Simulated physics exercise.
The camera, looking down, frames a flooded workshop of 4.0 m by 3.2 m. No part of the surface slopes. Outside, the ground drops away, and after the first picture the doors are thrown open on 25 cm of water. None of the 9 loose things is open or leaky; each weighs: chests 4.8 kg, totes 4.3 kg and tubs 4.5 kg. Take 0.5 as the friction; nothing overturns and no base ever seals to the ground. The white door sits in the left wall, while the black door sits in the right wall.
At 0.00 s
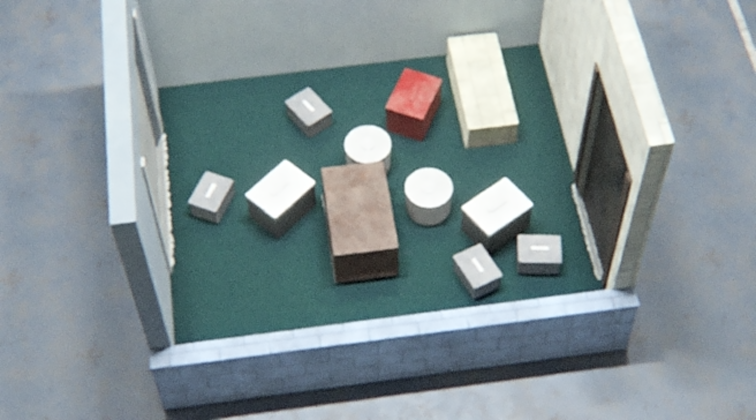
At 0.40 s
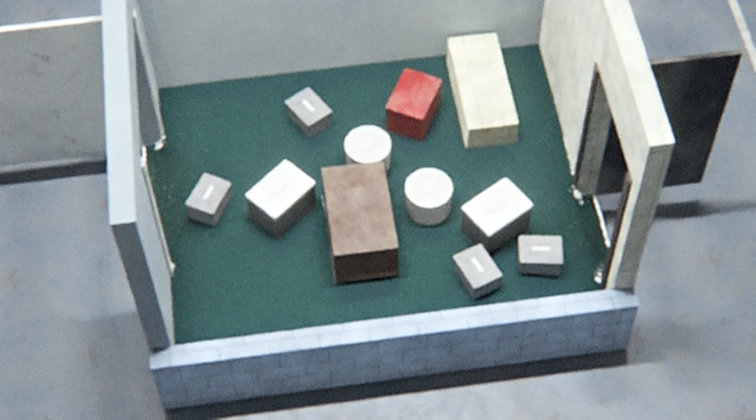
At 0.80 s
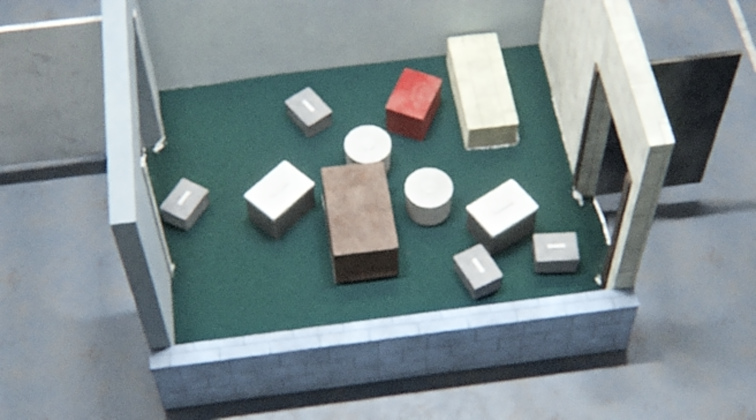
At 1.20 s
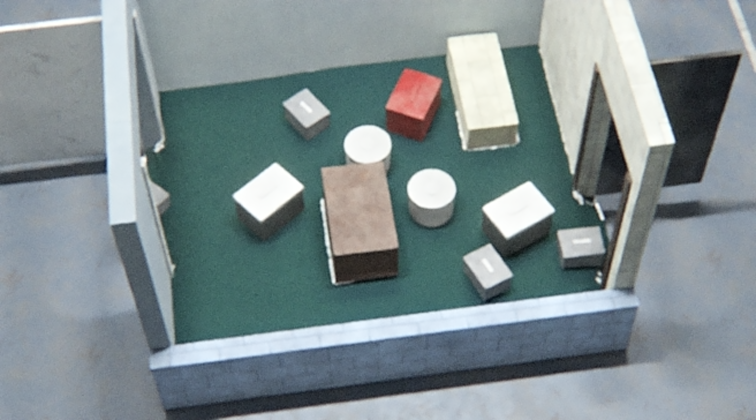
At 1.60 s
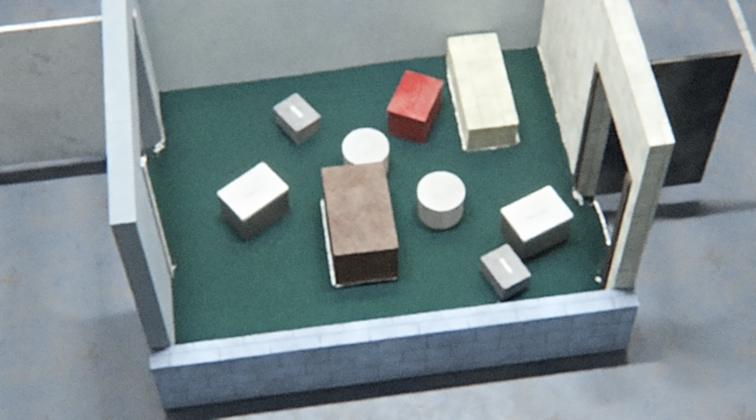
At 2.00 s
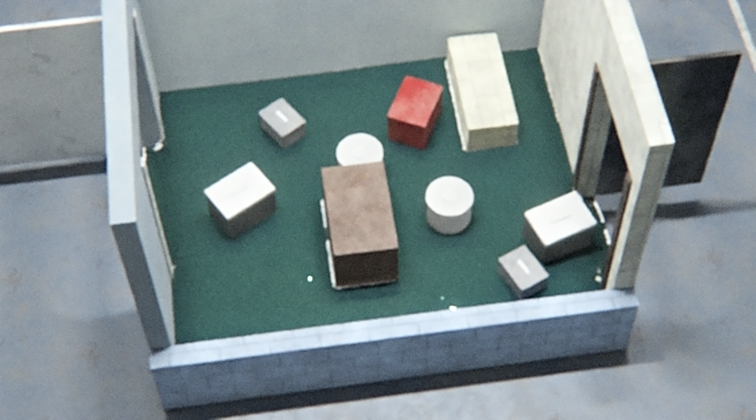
In a flooded workshop seen from above, doors swung open on both sides, and the pale boxes and tubs slowly drifted apart toward them, one small gray box leaving view at each side.
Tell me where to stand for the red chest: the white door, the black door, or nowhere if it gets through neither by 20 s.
Answer: Neither one.
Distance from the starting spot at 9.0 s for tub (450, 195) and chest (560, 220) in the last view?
Log: Item 1 washed out; item 2 washed out.
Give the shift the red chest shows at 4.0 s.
I'd guess some 20 cm by then.
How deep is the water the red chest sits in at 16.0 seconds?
Near 4 cm deep.
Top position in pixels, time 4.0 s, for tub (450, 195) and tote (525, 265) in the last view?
Estimated pixels: (474, 218) and (594, 256).
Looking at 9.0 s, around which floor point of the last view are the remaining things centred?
Around (322, 176).
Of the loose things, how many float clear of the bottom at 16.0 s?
At that time the total is 1.
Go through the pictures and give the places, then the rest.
The first frame shows the red chest at (414, 93) floats; 25 cm deep round most things; 0 of 9 have shifted.
The second frame shows the red chest at (414, 93), afloat; 25 cm deep round most things; 0 of 9 have shifted.
The third frame shows the red chest at (414, 93) floats; about 2730 L in view; 3 of 9 have shifted.
The fourth frame shows the red chest at (414, 93), afloat; about 2590 L in view; 5 of 9 have shifted.
The fifth frame shows the red chest at (415, 95) floats; about 2450 L in view; 7 of 9 have shifted.
The sixth frame shows the red chest at (416, 101) floats, 7 cm from its start; about 2300 L in view; 9 of 9 have shifted.
After 4.0 s the red chest is near (406, 118), 0.2 m from its start, afloat; 4 of 9 are out; 5 afloat.
After 9.0 s the red chest is near (394, 133), 0.4 m from its start, afloat; 7 of 9 are out; 2 afloat.
After 16.0 s the red chest is near (383, 149), 0.6 m from its start, afloat; 8 of 9 are out; 1 afloat.
After 20.0 s the red chest is near (379, 149), 0.6 m from its start, afloat; 8 of 9 are out; 1 afloat.
